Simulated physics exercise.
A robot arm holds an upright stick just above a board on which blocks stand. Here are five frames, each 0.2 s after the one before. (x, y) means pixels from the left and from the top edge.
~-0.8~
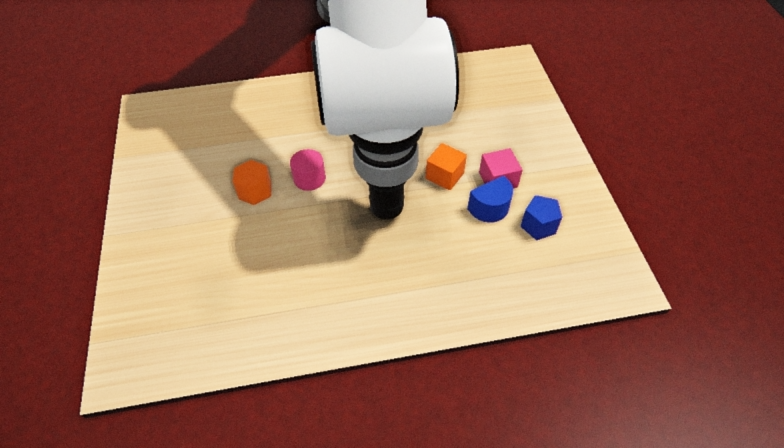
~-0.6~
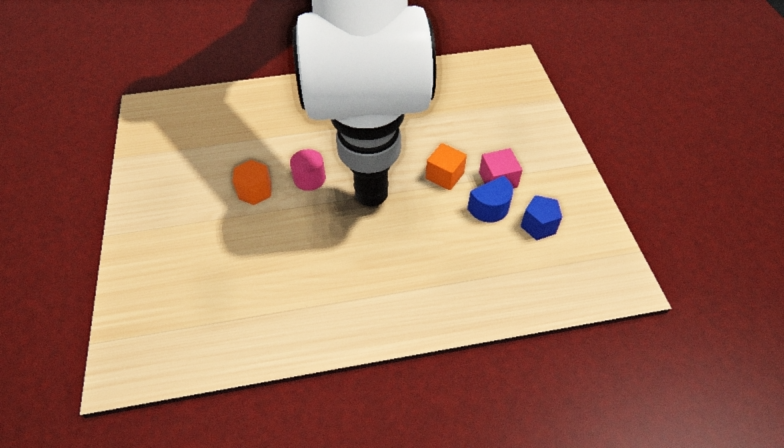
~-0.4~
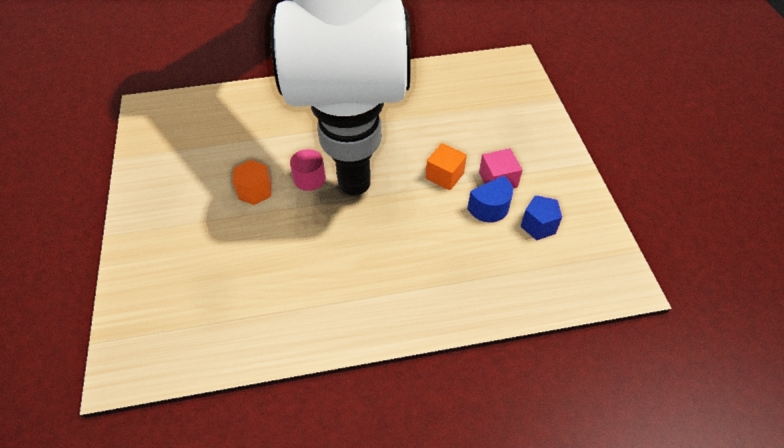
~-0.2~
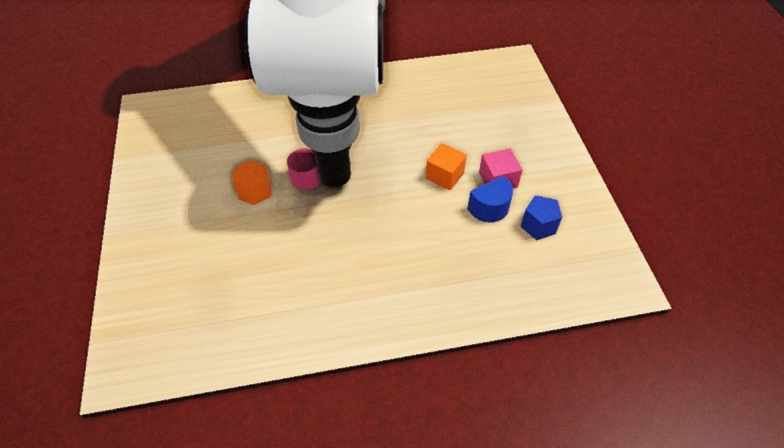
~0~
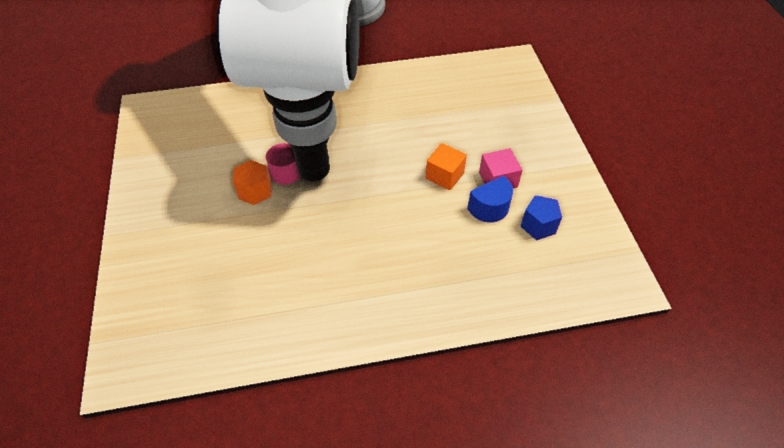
At first, a robot arm holds an upright black stick over a wooden board, between orange and pink blocks on the left and orange, pink and blue blocks on the right. The stick moves left and slightly away toward the round pink block, then pushes it left, close to the orange block.
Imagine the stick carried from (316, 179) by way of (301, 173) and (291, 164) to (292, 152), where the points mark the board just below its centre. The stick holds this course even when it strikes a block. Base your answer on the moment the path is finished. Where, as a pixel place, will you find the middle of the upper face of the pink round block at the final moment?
At the end it should sit near (254, 145).
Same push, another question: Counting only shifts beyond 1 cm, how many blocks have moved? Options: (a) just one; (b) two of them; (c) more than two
The answer is a.
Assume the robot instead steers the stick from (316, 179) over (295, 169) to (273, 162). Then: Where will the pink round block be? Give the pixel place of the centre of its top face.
The top centre is at (236, 144).
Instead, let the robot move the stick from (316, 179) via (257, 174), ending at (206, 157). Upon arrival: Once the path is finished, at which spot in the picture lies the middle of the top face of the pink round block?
I expect it at (212, 117).
On the path given first. Halfway along, stick at (292, 160); pink round block at (259, 148).
At the end, stick at (290, 142); orange six-sided block still; pink round block at (254, 145).
